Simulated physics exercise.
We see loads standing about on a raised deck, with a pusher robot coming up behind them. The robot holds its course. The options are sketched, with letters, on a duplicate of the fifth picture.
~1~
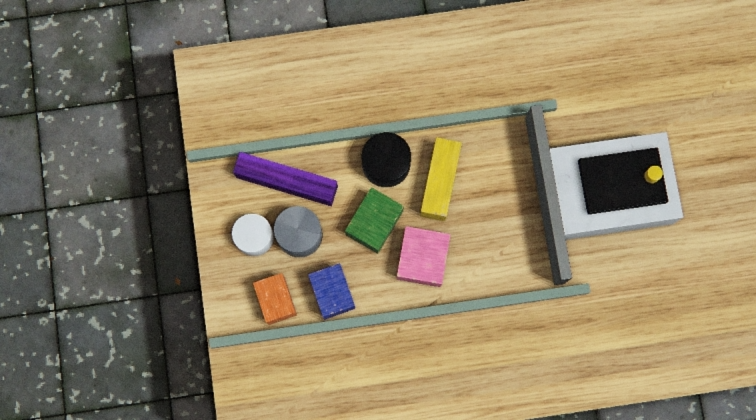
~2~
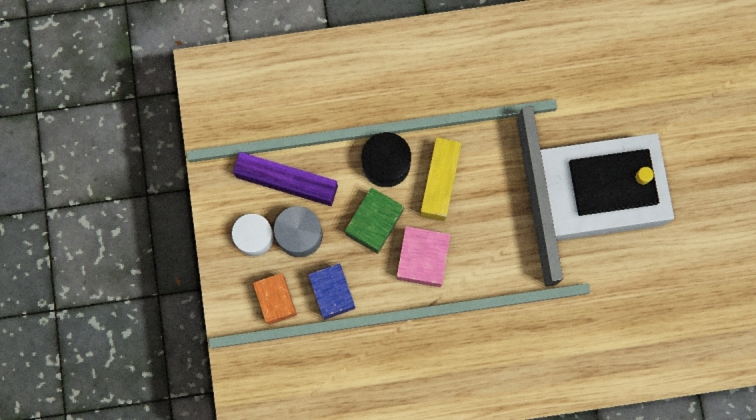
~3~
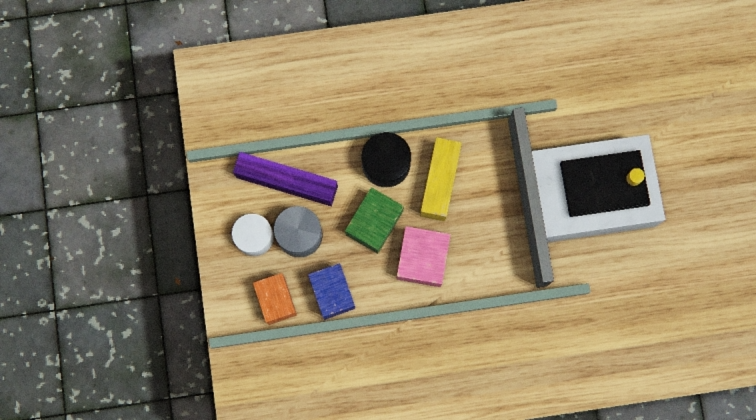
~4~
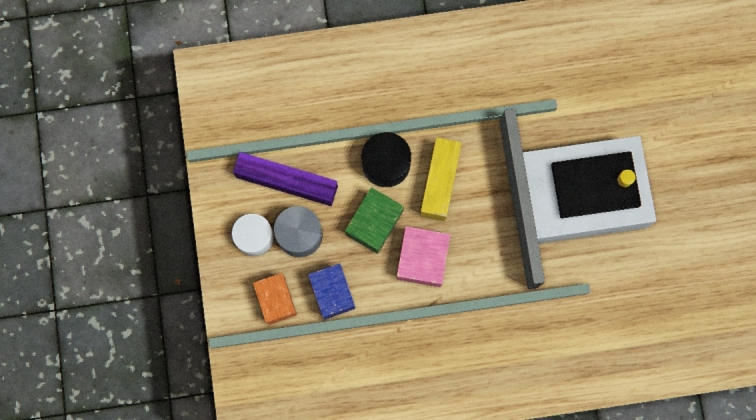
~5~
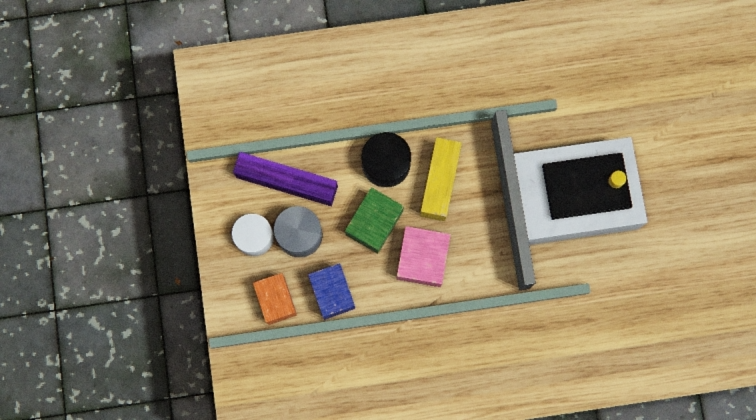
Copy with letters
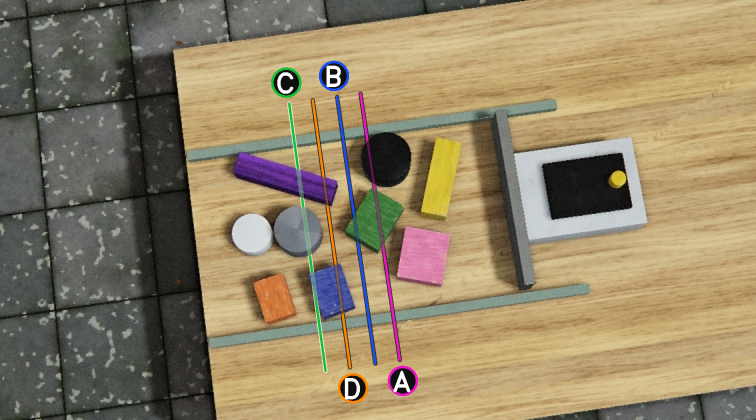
We see colored blocks, bars and round canisters lying still between two rails on a wooden deck, while a pusher robot with a wide gray blade moves slowly and steadily left toward them, not touching any.
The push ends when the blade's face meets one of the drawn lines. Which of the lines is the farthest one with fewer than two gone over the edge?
C is the last line within the limit.
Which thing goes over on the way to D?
It is the white canister.
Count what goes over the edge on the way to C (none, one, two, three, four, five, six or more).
By then, one.
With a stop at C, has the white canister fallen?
Yes.
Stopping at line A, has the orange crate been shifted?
By then, no.
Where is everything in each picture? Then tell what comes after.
The first frame shows blue crate (332, 292); green crate (375, 221); purple stick (286, 180).
The second frame shows robot (608, 183); black canister (387, 160).
The third frame shows robot (599, 184); yellow bar (441, 179).
The fourth frame shows robot (590, 185); white canister (253, 235).
The fifth frame shows robot (581, 187); blue crate (332, 292); green crate (375, 221); purple stick (286, 180).
On the marked copy, A at (380, 224); B at (356, 227); C at (307, 234); D at (331, 231).
Following C. Soon after the start, robot (506, 197); black canister (374, 162); pink crate (414, 263).
Later, robot (430, 208); white canister (221, 234); purple stick (248, 187).
In the end, robot (376, 216); white canister over the edge; purple stick (199, 187); one fallen.
As for the rest, A is within the limit but short; B is within the limit but short; D is within the limit but short.
